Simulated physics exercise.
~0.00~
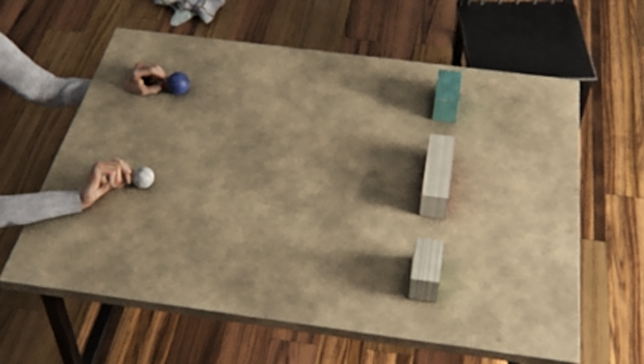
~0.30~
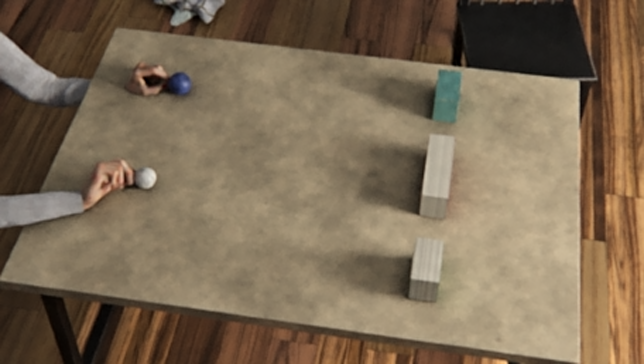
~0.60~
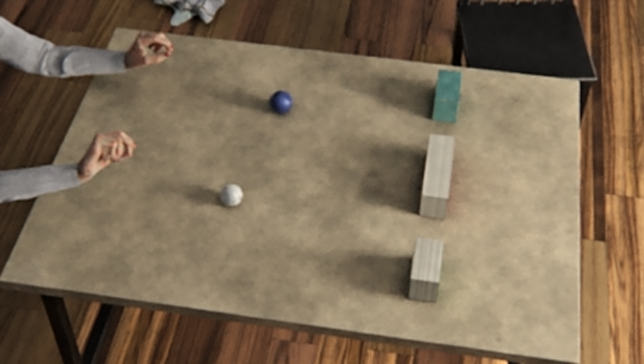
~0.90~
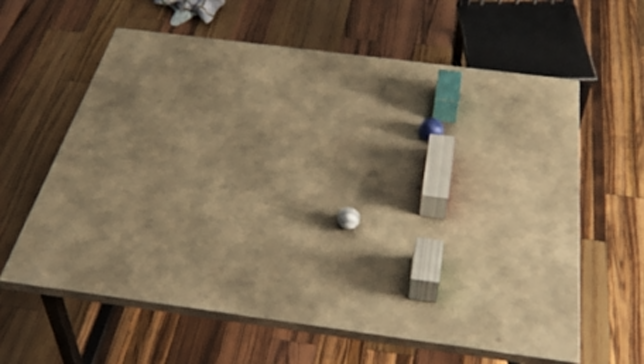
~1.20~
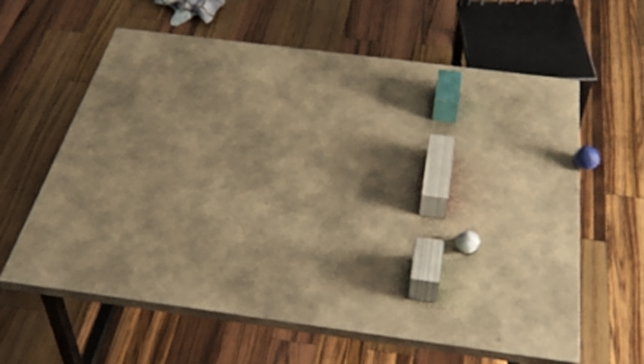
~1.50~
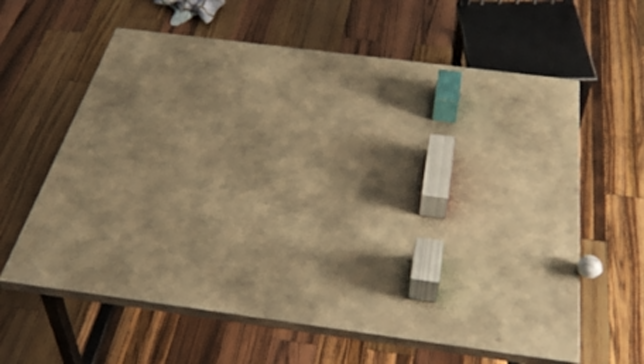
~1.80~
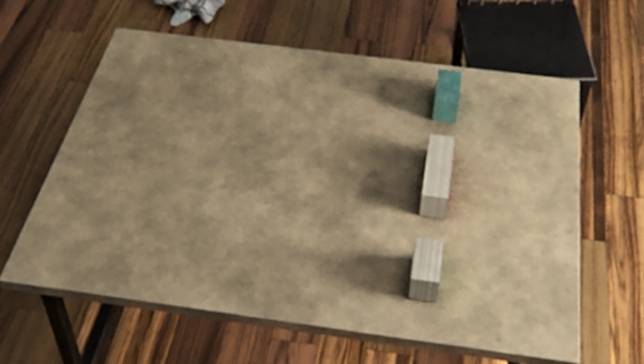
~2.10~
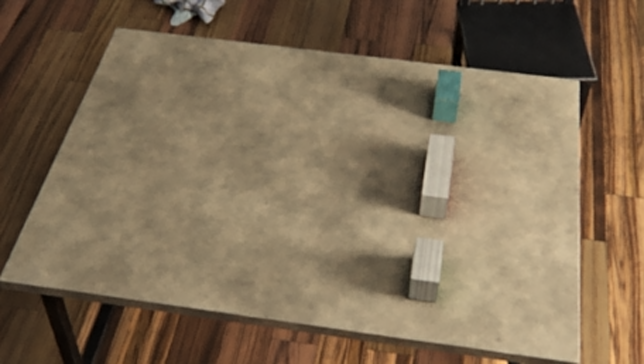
A blue ball and a smaller whitish, roundish object sit near the left side of a mottled grey-brown table, each held by a hand, seen from above at an angle. Toward the right, a turquoise block and two pale blocks stand in a spaced line, with a dark chair beyond the far edge. The hands send both rollers rightward and draw back out of view. The blue ball, leading, slips between the turquoise block and the middle block, while the white one follows through the nearer gap. Both reach the right edge and vanish, leaving the blocks standing.
